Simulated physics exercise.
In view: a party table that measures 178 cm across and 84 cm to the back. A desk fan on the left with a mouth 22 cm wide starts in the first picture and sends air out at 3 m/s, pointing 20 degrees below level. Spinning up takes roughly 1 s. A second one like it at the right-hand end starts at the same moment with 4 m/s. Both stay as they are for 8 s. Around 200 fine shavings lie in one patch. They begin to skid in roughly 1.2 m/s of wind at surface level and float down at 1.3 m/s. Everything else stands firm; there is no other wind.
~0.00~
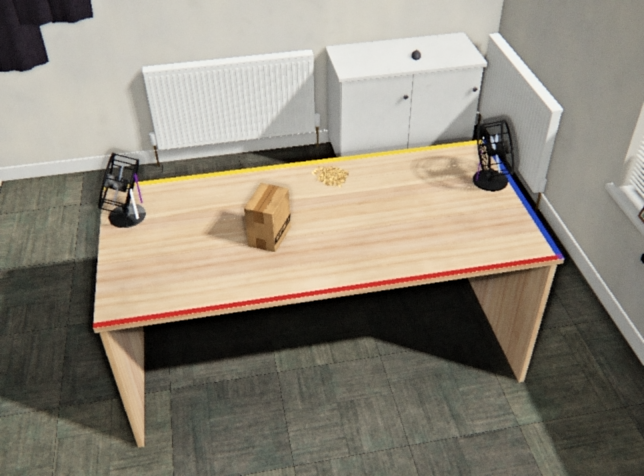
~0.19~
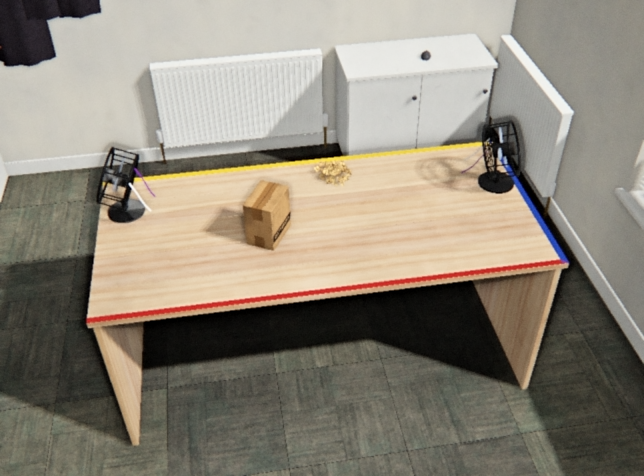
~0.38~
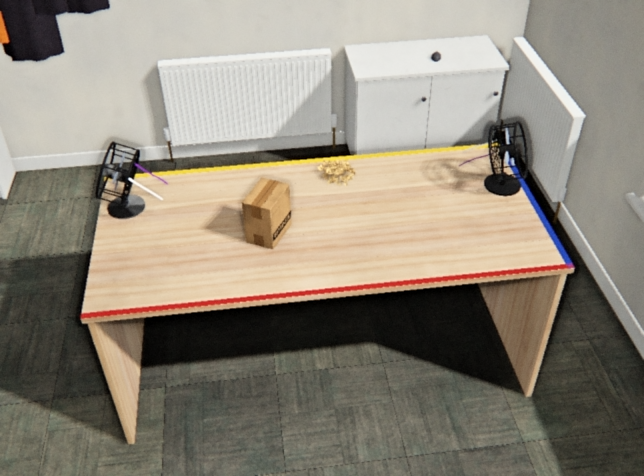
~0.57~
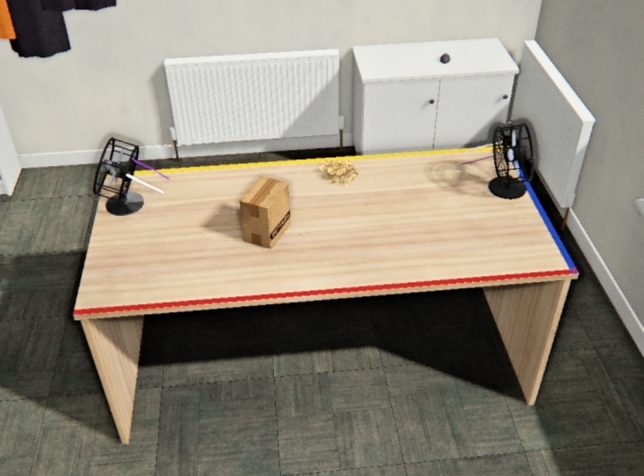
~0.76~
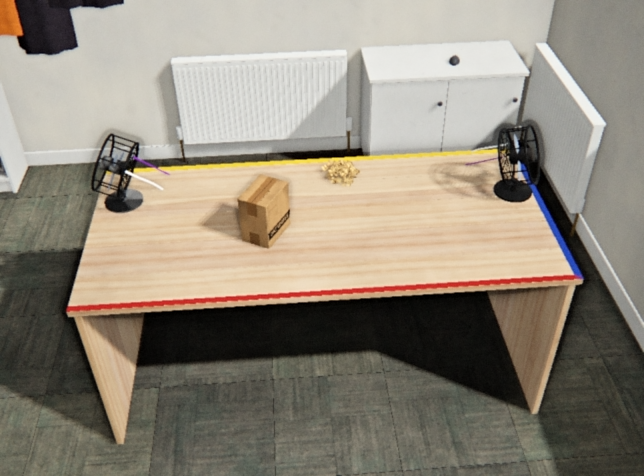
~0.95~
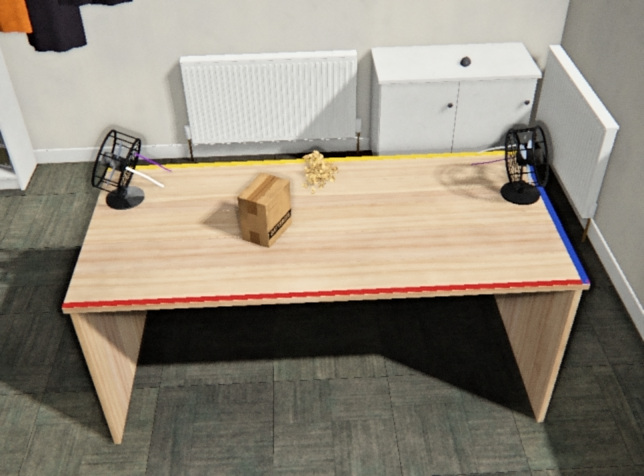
On a wooden table between two desk fans, a patch of shavings stays still, then shifts left.
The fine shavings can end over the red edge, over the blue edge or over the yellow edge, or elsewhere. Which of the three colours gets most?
It is yellow that takes the most.
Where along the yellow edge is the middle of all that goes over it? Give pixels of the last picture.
At about (294, 160).
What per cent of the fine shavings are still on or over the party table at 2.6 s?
About 4 %.
After 1.6 s, 16 % are still on the top, 84 % are over the yellow edge, 0 % over the blue edge and 0 % over the red edge; the middle of those left on the top is near (284, 182).
After 2.6 s, 4 % are still on the top, 94 % are over the yellow edge, 0 % over the blue edge and 2 % over the red edge.
After 4.4 s, 0 % are still on the top, 95 % are over the yellow edge, 0 % over the blue edge and 5 % over the red edge.
After 8.0 s, at the end, 95 % are over the yellow edge, 0 % over the blue edge and 5 % over the red edge.
